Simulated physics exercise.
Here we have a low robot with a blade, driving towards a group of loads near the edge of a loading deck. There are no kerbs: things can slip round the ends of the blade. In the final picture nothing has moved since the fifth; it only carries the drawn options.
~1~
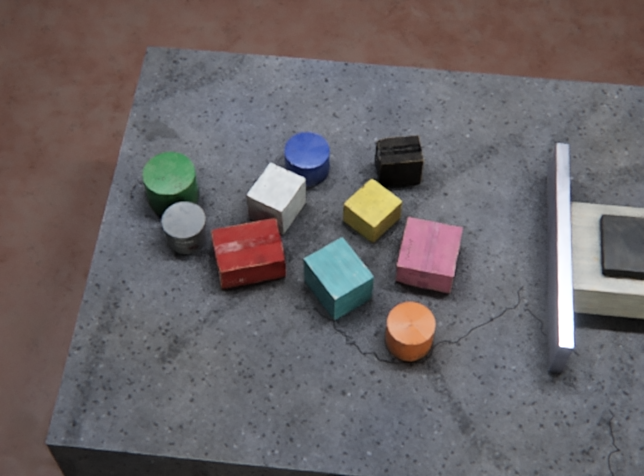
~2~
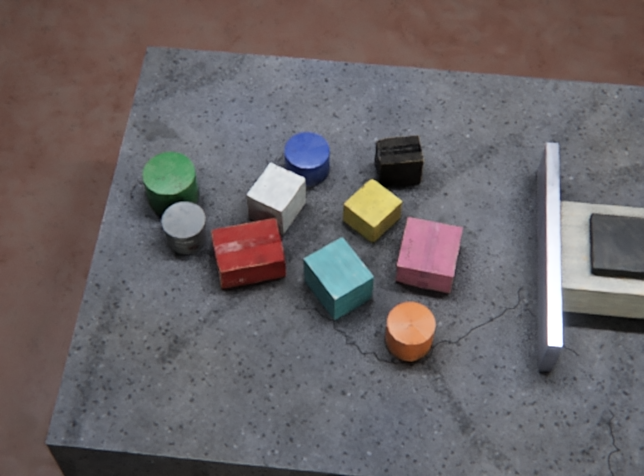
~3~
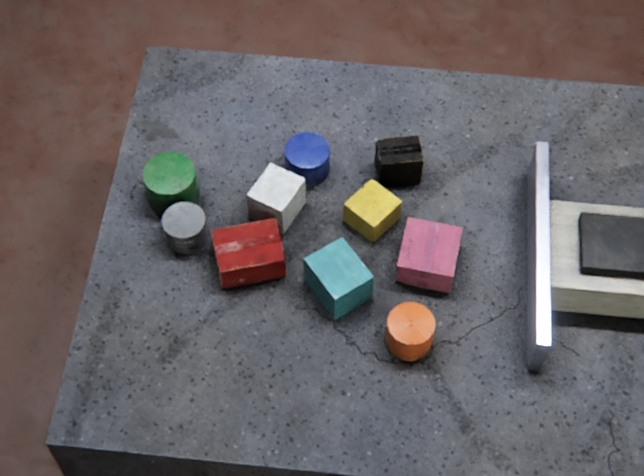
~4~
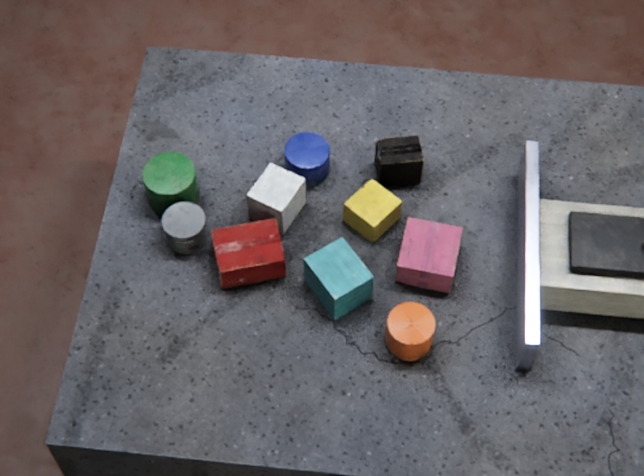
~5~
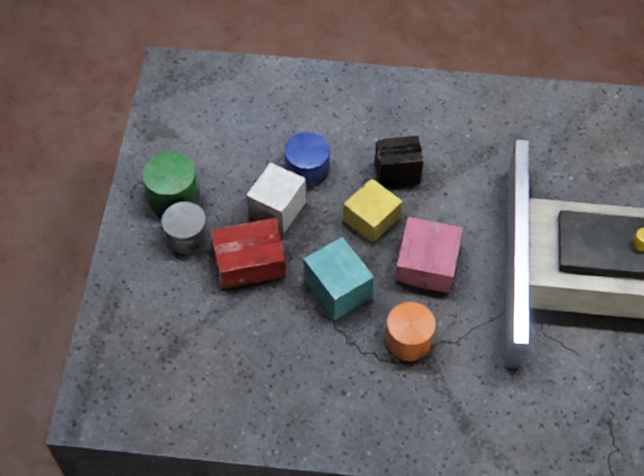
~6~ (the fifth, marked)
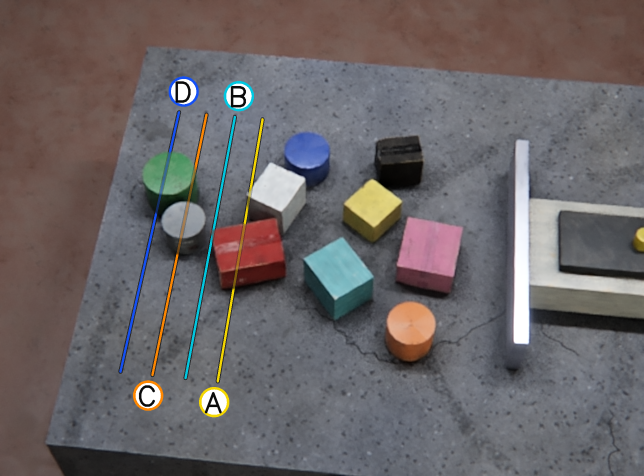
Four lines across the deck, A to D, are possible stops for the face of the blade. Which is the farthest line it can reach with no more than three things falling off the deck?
No fourth one falls up to C.
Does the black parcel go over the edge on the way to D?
No.
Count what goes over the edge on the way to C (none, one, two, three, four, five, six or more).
In all, three.
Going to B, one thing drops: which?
The grey pail.
On the marked copy, A at (242, 240); B at (212, 237); C at (182, 235); D at (152, 232).
Following C. Soon after the start, robot (474, 231); orange canister (358, 327); black parcel (374, 158).
Later, robot (350, 220); grey pail (149, 222); green canister (163, 182).
In the end, robot (257, 212); green canister over the edge; grey pail over the edge; three fallen.
As for the rest, A is within the limit but short; B is within the limit but short; D drops five.
